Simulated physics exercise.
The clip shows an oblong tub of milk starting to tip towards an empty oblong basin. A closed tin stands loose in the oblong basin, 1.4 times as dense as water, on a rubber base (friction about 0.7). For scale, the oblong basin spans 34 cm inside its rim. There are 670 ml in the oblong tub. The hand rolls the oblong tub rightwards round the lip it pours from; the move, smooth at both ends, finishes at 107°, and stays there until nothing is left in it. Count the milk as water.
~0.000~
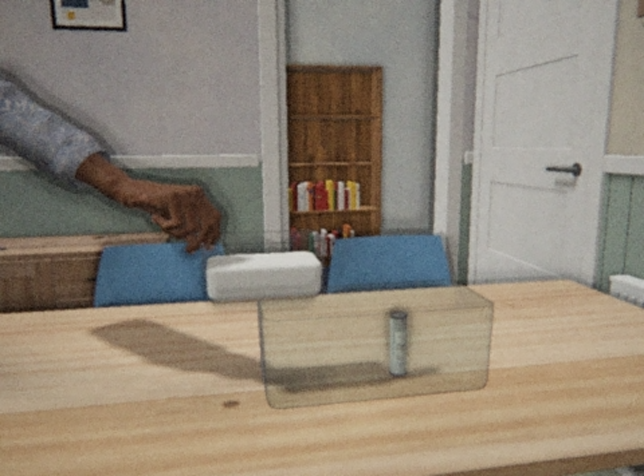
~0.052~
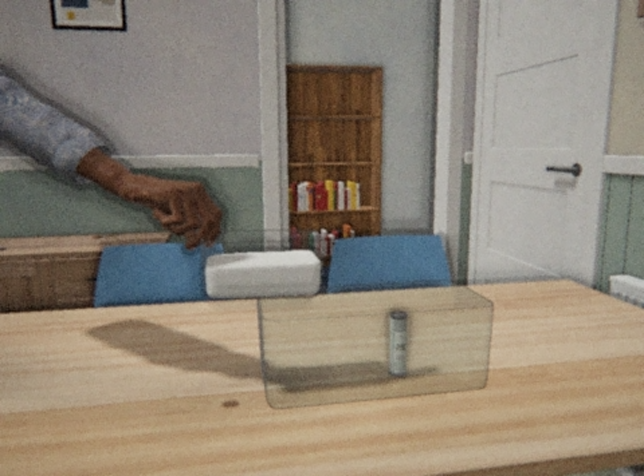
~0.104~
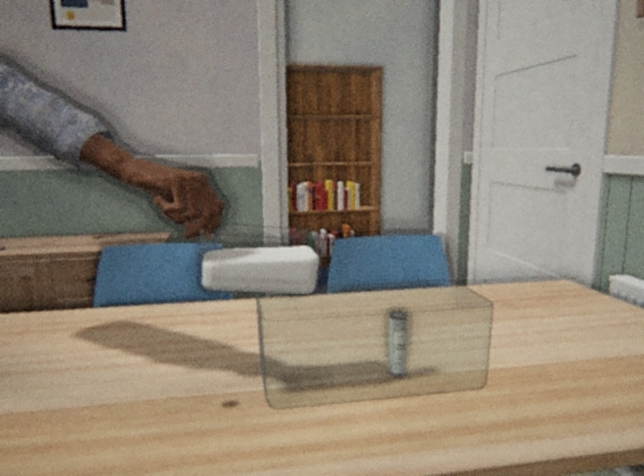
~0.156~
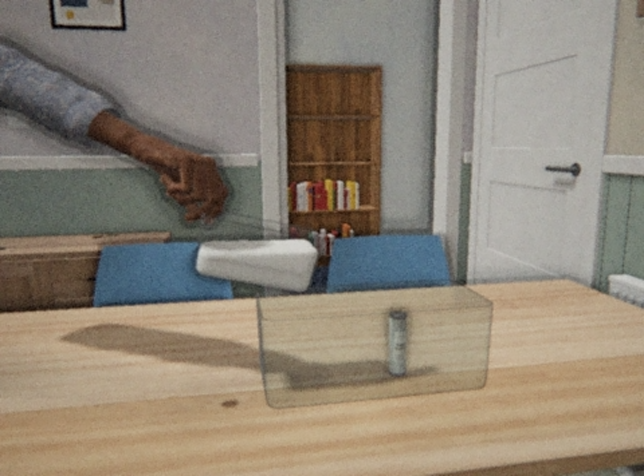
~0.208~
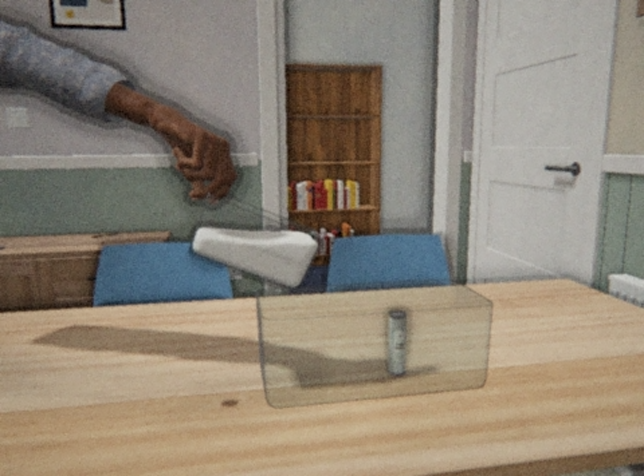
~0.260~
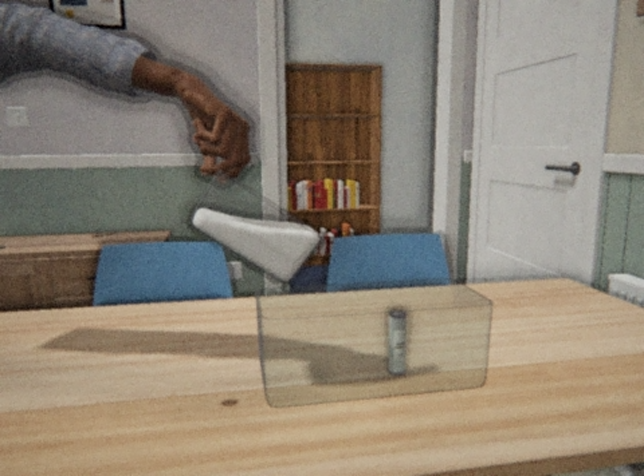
A white oblong tub tilts rightwards above a clear basin holding a small tin, as a hand moves with it.
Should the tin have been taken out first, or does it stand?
It falls.
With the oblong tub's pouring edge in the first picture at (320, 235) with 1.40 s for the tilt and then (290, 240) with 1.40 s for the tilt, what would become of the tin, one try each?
First it remains upright; then it stays up.
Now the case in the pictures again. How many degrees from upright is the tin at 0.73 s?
It is at some 10°.
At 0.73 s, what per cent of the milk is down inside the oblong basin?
Near 88 in a hundred.
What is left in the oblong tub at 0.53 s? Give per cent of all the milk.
Near 36 in a hundred.
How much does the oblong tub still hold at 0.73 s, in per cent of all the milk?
Some 3 per cent.
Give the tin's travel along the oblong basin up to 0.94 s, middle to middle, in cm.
Some 5 cm.
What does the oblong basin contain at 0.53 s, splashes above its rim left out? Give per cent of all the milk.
About 10 per cent.
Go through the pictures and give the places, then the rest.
In the first frame, it leans 0°; its right rim is at (320, 236); the milk meets the walls at (207, 262) and (317, 257); the oblong basin's rim runs from (260, 306) to (474, 293); the tin's top is at (399, 317).
In the second frame, it leans 2°; its right rim is at (320, 236); the milk meets the walls at (206, 261) and (316, 255).
In the third frame, it leans 6°; its right rim is at (319, 236); the milk meets the walls at (204, 257) and (315, 251).
In the fourth frame, it leans 14°; its right rim is at (318, 236); the milk meets the walls at (200, 248) and (313, 245).
In the fifth frame, it leans 23°; its right rim is at (318, 236); the milk meets the walls at (197, 233) and (314, 238).
In the sixth frame, it leans 35°; its right rim is at (317, 235); the milk meets the walls at (195, 212) and (316, 230).
After 0.53 s the tilt is 96° and 35 per cent is still to pour; the tin stands where it began.
After 0.73 s the tilt is 107° and 3 per cent is still to pour; the tin leans 12°.
After 0.94 s the tilt is 107° and 0 per cent is still to pour; the tin leans 59°.
After 1.17 s the tilt is 107° and 0 per cent is still to pour; the tin lies on its side.
In the end the tin lies on its side.
